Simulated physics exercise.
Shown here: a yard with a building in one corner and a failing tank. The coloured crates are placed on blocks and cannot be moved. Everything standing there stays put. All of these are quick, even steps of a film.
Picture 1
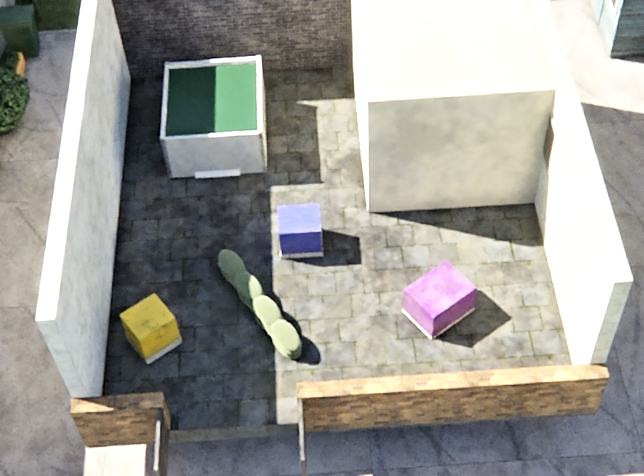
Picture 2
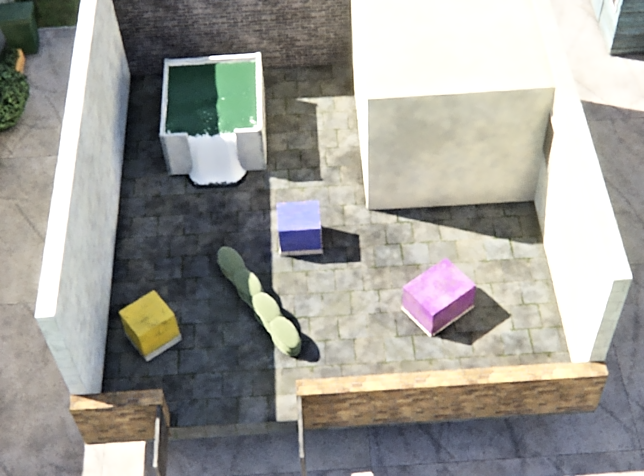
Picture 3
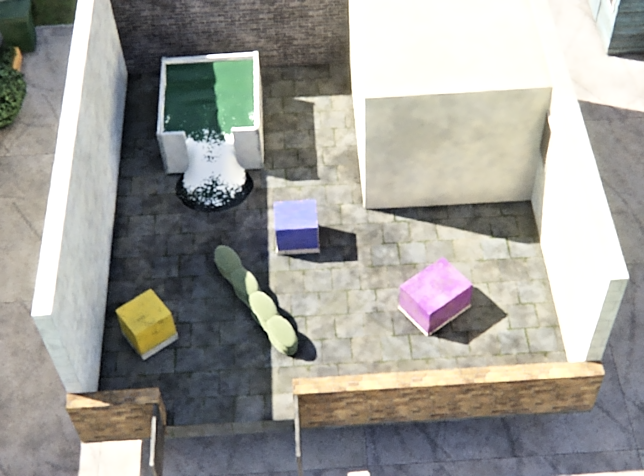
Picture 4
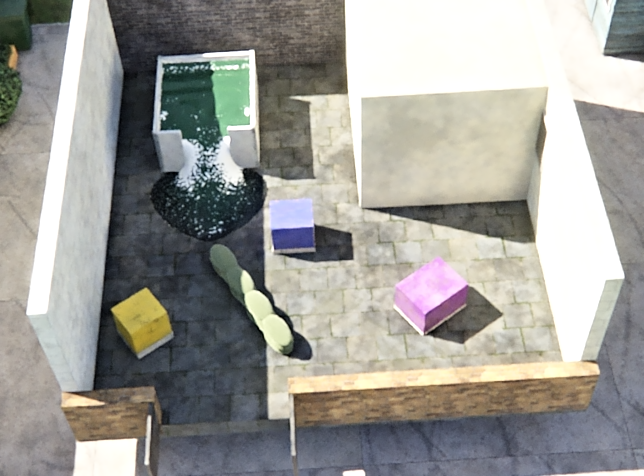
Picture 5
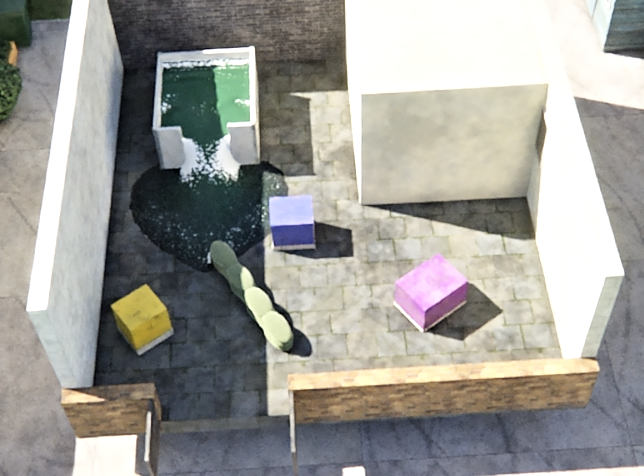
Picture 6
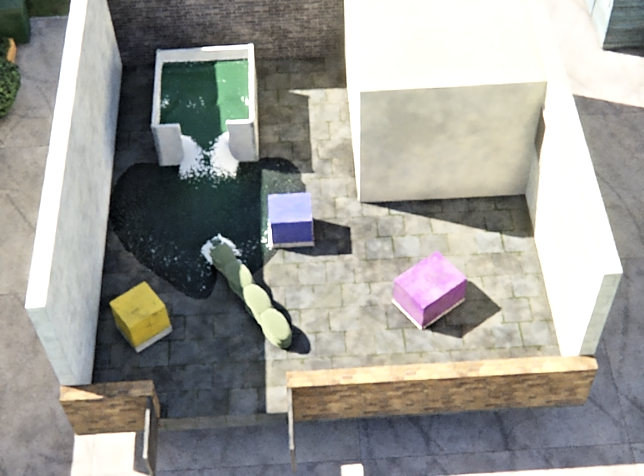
We see a walled yard with a green-filled tank whose front opens, pouring dark green water onto the paving; the pool spreads forward and sideways, reaching the blue box and the near end of a row of rounded bushes.
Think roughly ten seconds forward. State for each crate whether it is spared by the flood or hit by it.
In order: The blue crate is touched by water. The purple crate is touched by water. The yellow crate is touched by water.
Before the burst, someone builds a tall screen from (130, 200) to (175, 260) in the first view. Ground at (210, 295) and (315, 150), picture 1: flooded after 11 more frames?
Reached, untouched.
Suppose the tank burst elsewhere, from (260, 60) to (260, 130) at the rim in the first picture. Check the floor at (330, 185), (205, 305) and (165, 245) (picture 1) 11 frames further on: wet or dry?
Taken in turn, that's reached, not reached, and finally not reached.
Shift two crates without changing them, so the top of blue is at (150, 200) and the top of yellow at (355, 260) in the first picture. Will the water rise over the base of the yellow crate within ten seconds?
Outcome: Yellow crate is flooded.
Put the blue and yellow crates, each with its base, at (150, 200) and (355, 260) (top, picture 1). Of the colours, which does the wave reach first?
The one in blue is first.
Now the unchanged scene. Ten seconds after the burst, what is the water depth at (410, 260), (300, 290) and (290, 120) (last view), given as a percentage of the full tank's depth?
Depths of roughly 6, 6 and 2 per cent.
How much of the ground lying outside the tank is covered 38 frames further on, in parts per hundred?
Some 80 in a hundred.
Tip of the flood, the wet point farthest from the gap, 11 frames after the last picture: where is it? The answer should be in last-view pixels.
(467, 387).
A moment on, water covers 30 % of the floor; the blue crate water round its plinth, the purple crate not reached, the yellow crate water round its plinth.
Next, water covers 50 % of the floor; the blue crate water round its plinth, the purple crate water round its plinth, the yellow crate water round its plinth.
Then, water covers 65 % of the floor; the blue crate water round its plinth, the purple crate water round its plinth, the yellow crate water round its plinth.
Later, water covers 80 % of the floor; the blue crate water round its plinth, the purple crate water round its plinth, the yellow crate water round its plinth.
In the end, water covers 95 % of the floor; the blue crate was topped, the purple crate was topped, the yellow crate was topped.
